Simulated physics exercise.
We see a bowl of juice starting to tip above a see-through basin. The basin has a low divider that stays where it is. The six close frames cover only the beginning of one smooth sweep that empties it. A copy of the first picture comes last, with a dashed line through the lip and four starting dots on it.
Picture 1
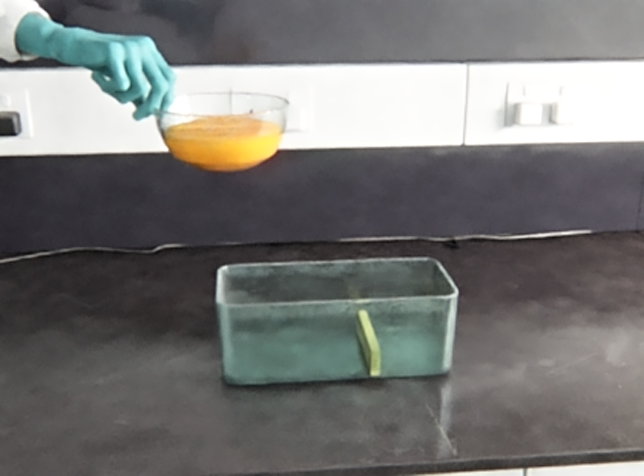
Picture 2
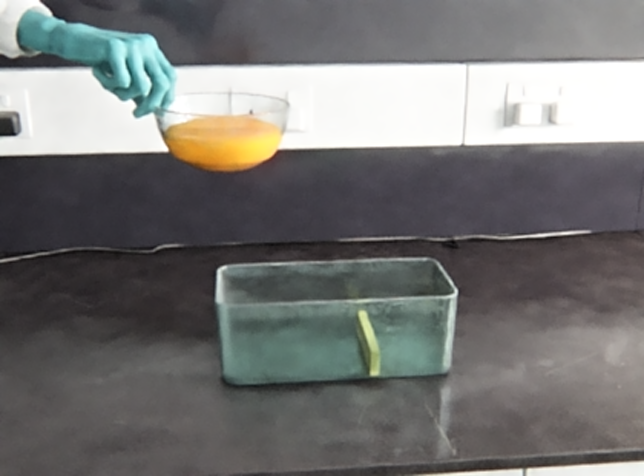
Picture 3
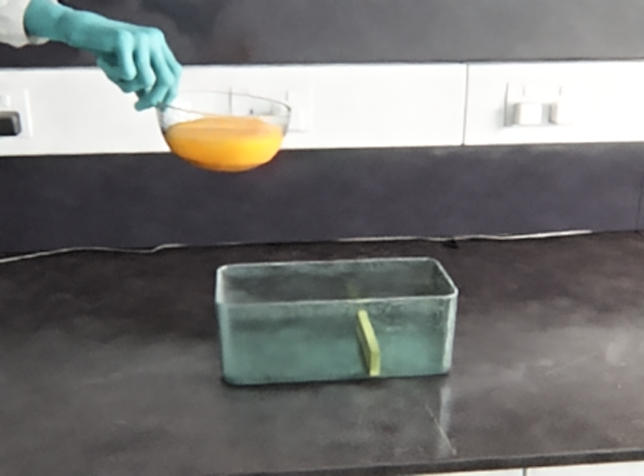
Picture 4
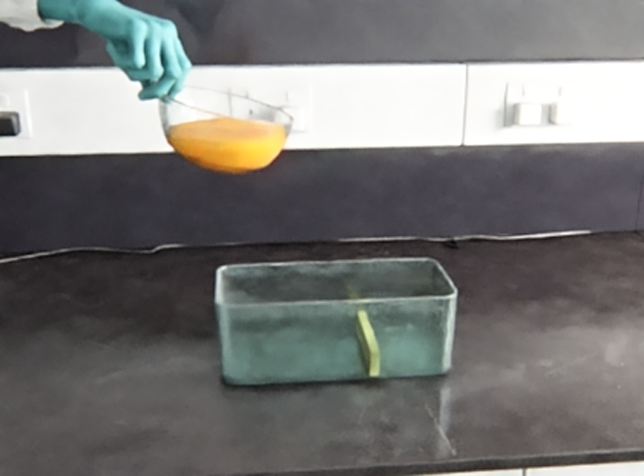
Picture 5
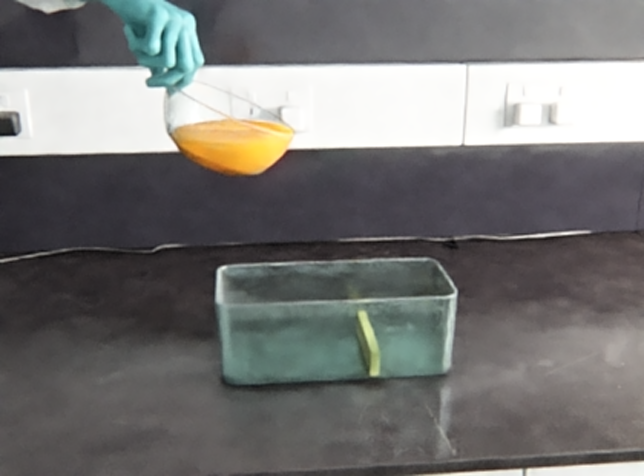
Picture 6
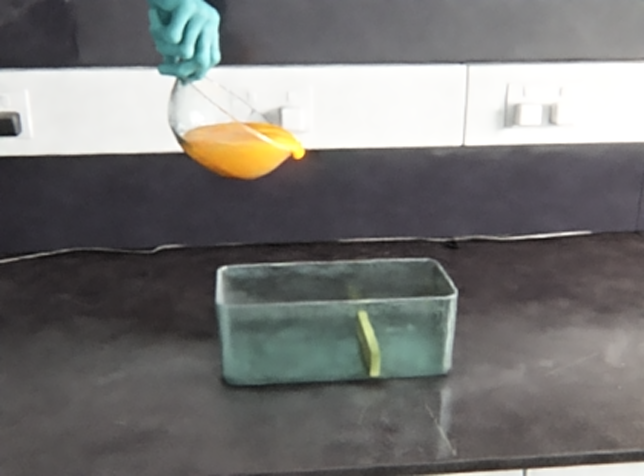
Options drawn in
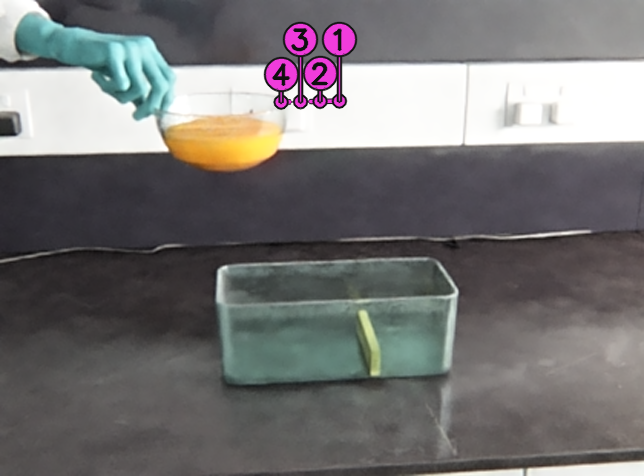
Gloved hand tilting a clear bowl of orange juice rightward above a see-through basin, the juice just starting over the lip.
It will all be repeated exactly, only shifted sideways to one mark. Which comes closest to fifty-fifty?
2 works best here.
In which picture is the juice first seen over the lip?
In picture 6.
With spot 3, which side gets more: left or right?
The left one.
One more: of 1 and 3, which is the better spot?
That is spot 1.
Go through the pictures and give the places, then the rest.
Upright, lip at (287, 101); basin from (222, 381) to (450, 370); top of the wall at (368, 329); nothing has left yet, in the first frame.
Upright, lip at (288, 103); nothing has left yet, in the second frame.
Tipped about 6°, lip at (290, 109); nothing has left yet, in the third frame.
Tipped about 14°, lip at (292, 118); nothing has left yet, in the fourth frame.
Tipped about 24°, lip at (293, 130); nothing has left yet, in the fifth frame.
Tipped about 36°, lip at (292, 145); juice is over the lip, down to (298, 153), in the sixth frame.
In magenta, 1 at (339, 101); 2 at (320, 101); 3 at (300, 101); 4 at (281, 102).
With 1, about 35 % ends left of the wall and 64 % right of it.
With 2, about 53 % ends left of the wall and 46 % right of it.
With 3, about 83 % ends left of the wall and 15 % right of it.
With 4, about 90 % ends left of the wall and 9 % right of it.
